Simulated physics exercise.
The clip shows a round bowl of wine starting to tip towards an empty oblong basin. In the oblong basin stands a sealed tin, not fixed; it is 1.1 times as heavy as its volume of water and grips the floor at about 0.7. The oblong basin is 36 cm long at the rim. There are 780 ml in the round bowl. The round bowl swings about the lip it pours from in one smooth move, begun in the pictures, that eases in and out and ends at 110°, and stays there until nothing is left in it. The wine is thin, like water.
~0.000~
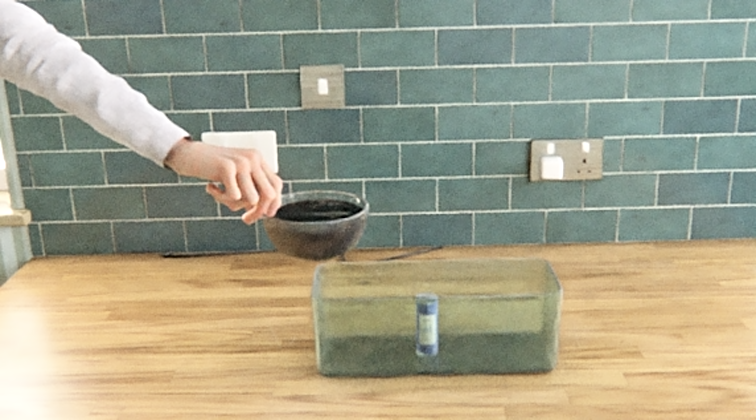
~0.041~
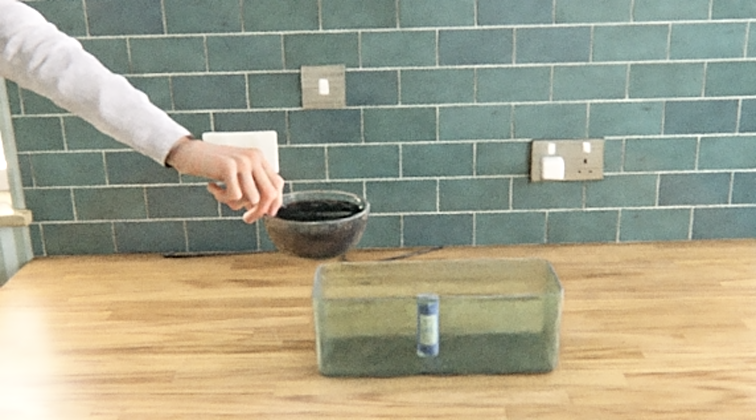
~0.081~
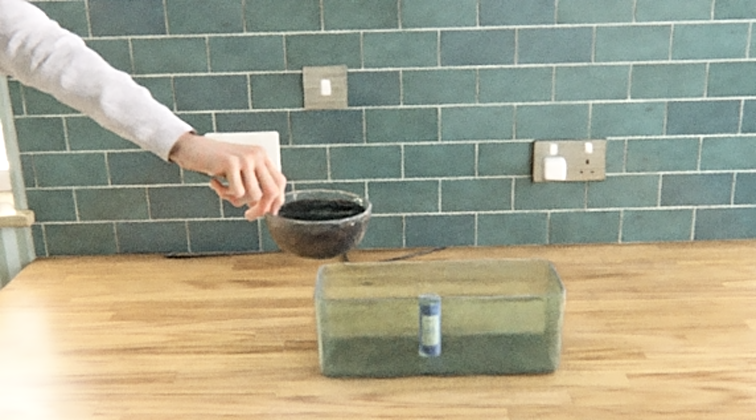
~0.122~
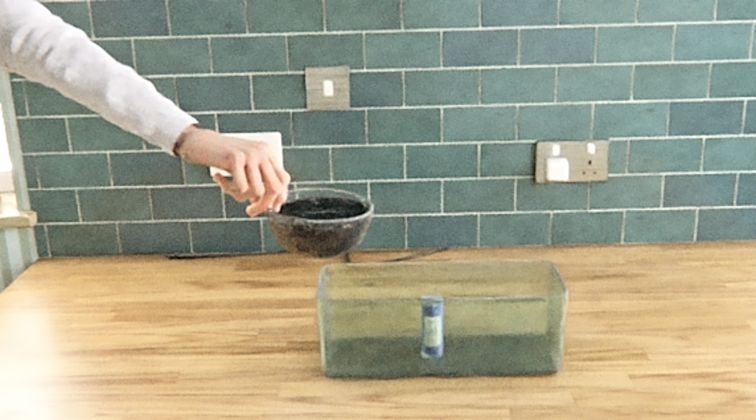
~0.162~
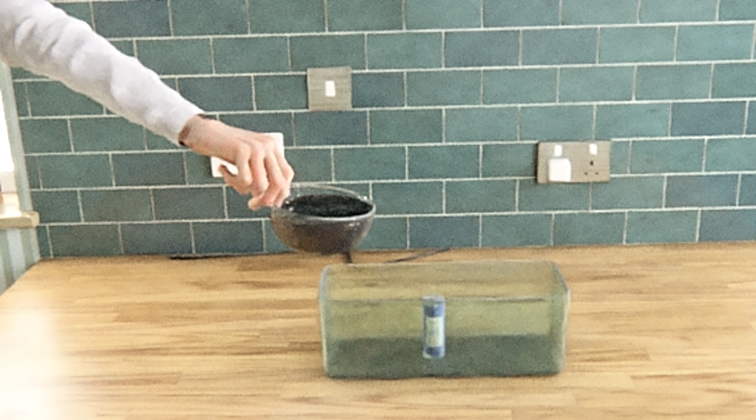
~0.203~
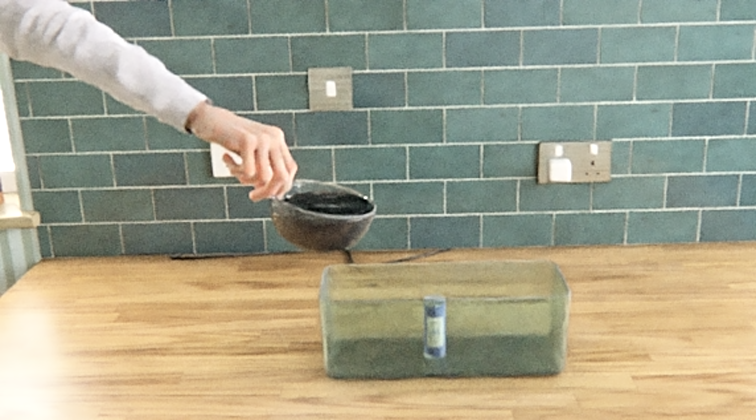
In this clip, a hand reaching in from the left holds a dark round bowl of wine behind an oblong basin with a small tin at its front, then gradually tilts the bowl slightly to the right.
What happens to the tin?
It remains upright.
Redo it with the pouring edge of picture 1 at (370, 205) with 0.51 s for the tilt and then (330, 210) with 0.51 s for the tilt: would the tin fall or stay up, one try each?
First it goes over; then it topples.
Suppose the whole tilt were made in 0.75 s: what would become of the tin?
Then it keeps standing.
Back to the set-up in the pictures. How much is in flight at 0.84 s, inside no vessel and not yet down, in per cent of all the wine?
Near 10 in a hundred.
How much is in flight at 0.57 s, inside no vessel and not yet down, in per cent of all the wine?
Near 46 in a hundred.
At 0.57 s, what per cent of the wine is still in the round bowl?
Some 42 per cent.
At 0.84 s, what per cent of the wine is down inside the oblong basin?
About 90 per cent.
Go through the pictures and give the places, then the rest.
It leans 0°; its right rim is at (368, 207); the wine meets the walls at (265, 214) and (366, 212); the oblong basin's rim runs from (314, 282) to (555, 276); the tin's top is at (427, 299), in the first frame.
It leans 1°; its right rim is at (368, 207); the wine meets the walls at (267, 214) and (367, 211), in the second frame.
It leans 2°; its right rim is at (370, 207); the wine meets the walls at (268, 213) and (369, 211), in the third frame.
It leans 5°; its right rim is at (373, 208); the wine meets the walls at (270, 212) and (370, 209), in the fourth frame.
It leans 8°; its right rim is at (374, 209); the wine meets the walls at (272, 209) and (372, 207), in the fifth frame.
It leans 13°; its right rim is at (375, 209); the wine meets the walls at (273, 205) and (374, 204), in the sixth frame.
By 0.57 s the tilt is 75° and 43 per cent is still to pour; the tin stands where it began.
By 0.84 s the tilt is 108° and 0 per cent is still to pour; the tin stands where it began.
By 1.12 s the tilt is 110° and 0 per cent is still to pour; the tin stands where it began.
By 1.42 s the tilt is 110° and 0 per cent is still to pour; the tin stands where it began.
At rest the tin stands where it began.
